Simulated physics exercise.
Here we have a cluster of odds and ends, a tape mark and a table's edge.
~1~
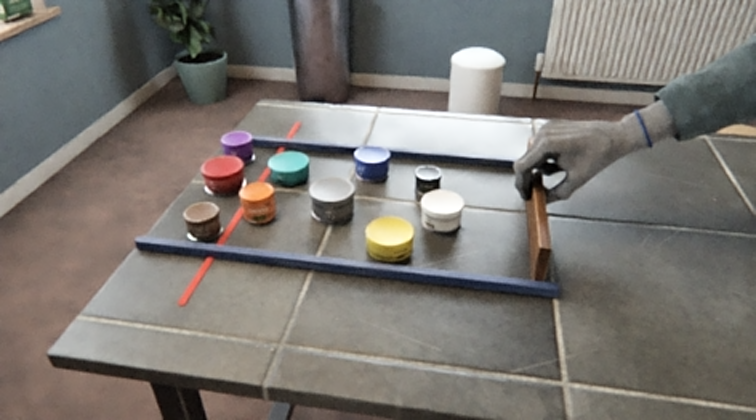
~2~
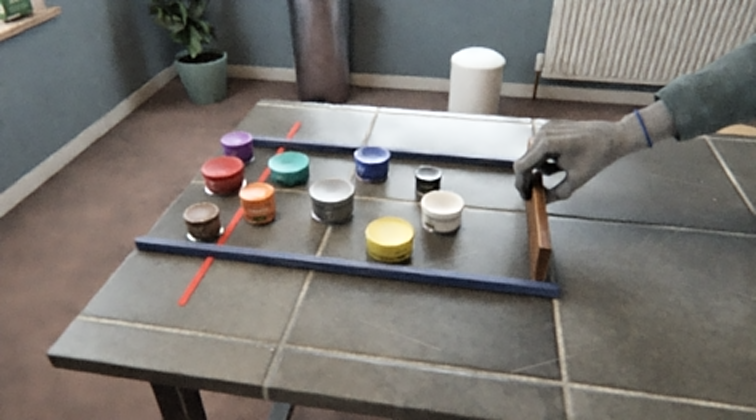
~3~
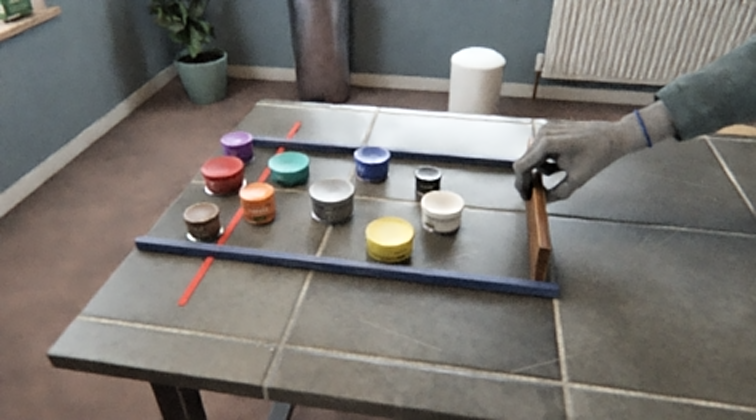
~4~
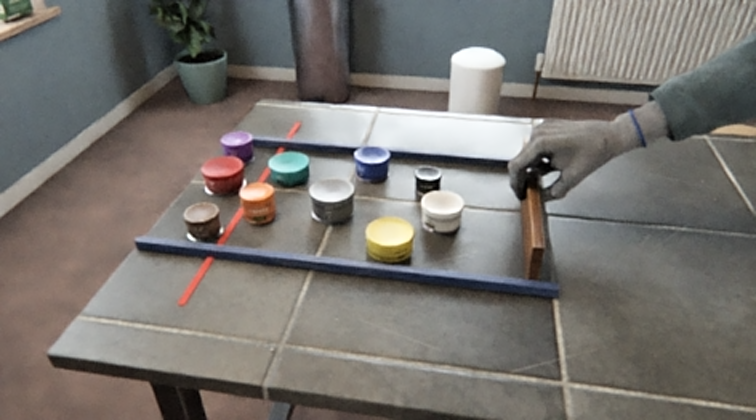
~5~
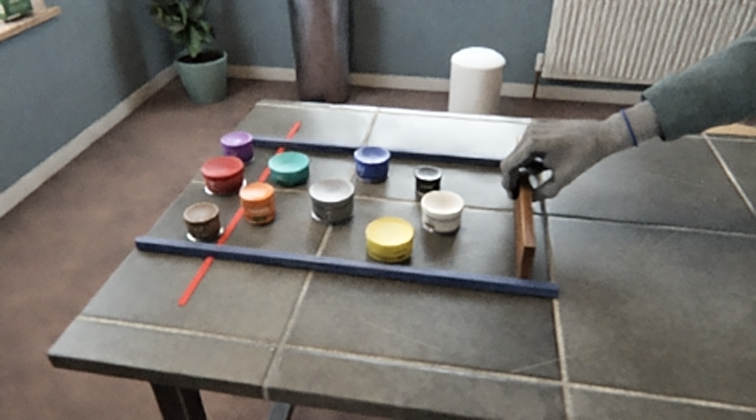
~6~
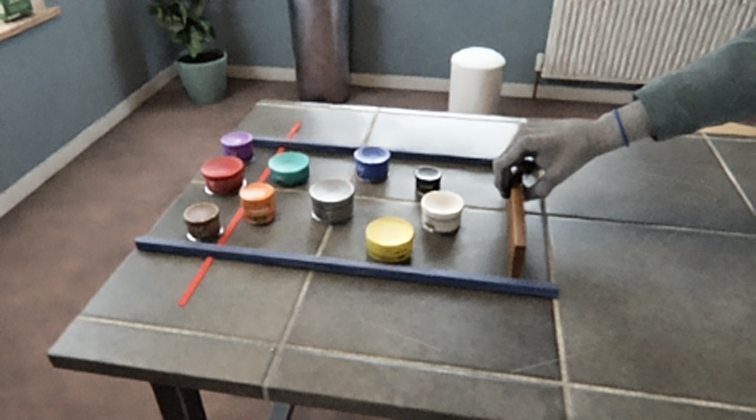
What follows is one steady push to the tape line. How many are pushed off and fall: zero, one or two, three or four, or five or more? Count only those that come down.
Here the number that fall off is one or two.
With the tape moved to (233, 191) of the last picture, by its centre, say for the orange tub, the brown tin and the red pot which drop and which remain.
The orange tub holds on, the brown tin drops off, the red pot drops off.
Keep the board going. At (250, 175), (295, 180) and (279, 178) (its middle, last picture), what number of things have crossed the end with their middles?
The counts: 1, 0 and 0.
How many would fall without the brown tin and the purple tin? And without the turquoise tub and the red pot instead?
Fallen: 1, and 0 in the other try.
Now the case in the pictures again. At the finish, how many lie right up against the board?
The number is 4.
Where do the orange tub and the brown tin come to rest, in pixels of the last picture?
Near (193, 200) and (164, 222).
Early on, none off yet; purple tin at rest near (238, 149); red pot at rest near (224, 176); brown tin at rest near (203, 222).
Finally, the number that fall off is one or two; lost, red pot.
